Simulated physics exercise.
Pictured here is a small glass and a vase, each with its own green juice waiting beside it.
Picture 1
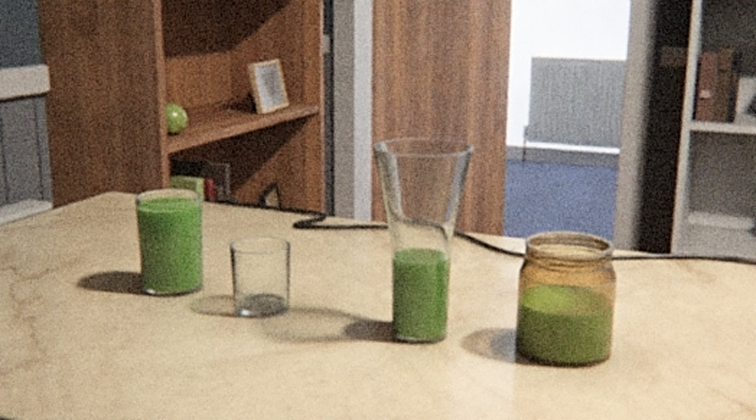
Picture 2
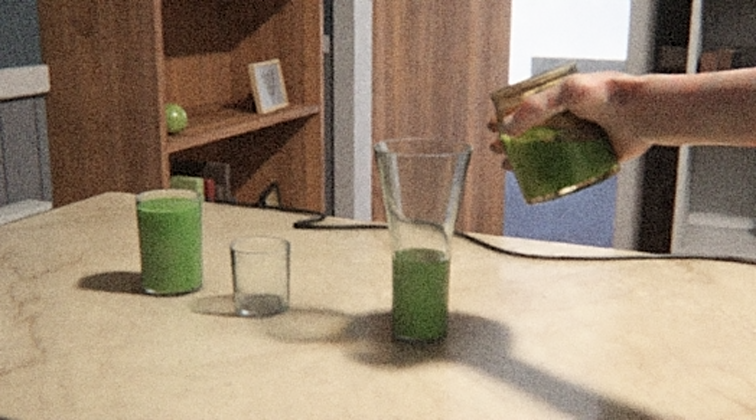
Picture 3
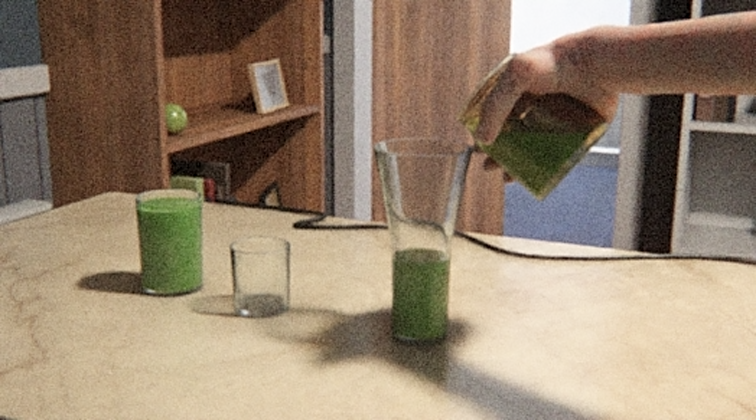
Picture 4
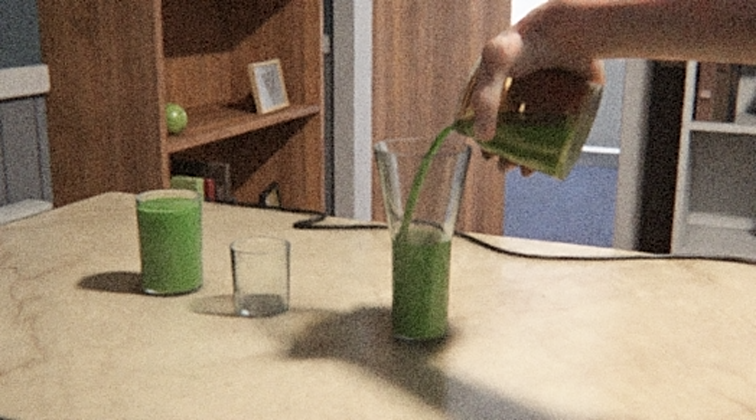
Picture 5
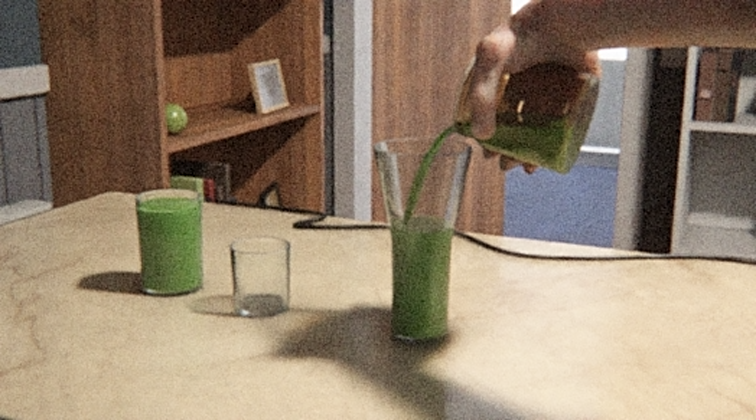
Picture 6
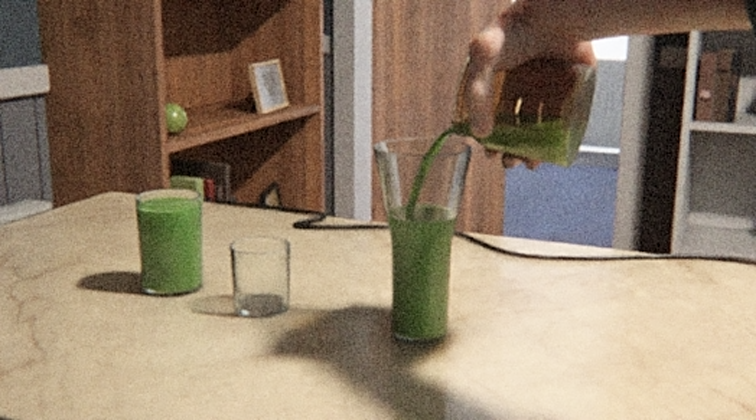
On a pale tabletop with a tumbler of green juice and an empty small glass, a hand lifted a jar of green juice from the right and poured some into the vase, raising its level.
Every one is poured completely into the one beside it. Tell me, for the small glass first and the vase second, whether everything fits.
Small glass - not everything fits; vase - everything fits.
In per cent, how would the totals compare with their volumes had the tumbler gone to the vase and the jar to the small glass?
About 80 % and 160 %.
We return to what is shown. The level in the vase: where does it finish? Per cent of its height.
I'd put it at some 85 per cent.
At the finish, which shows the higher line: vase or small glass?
It ends up higher in the vase.
Soon after, the vase is about three quarters full.
In the end, the small glass is full to the brim and has run over; the vase is about three quarters full.
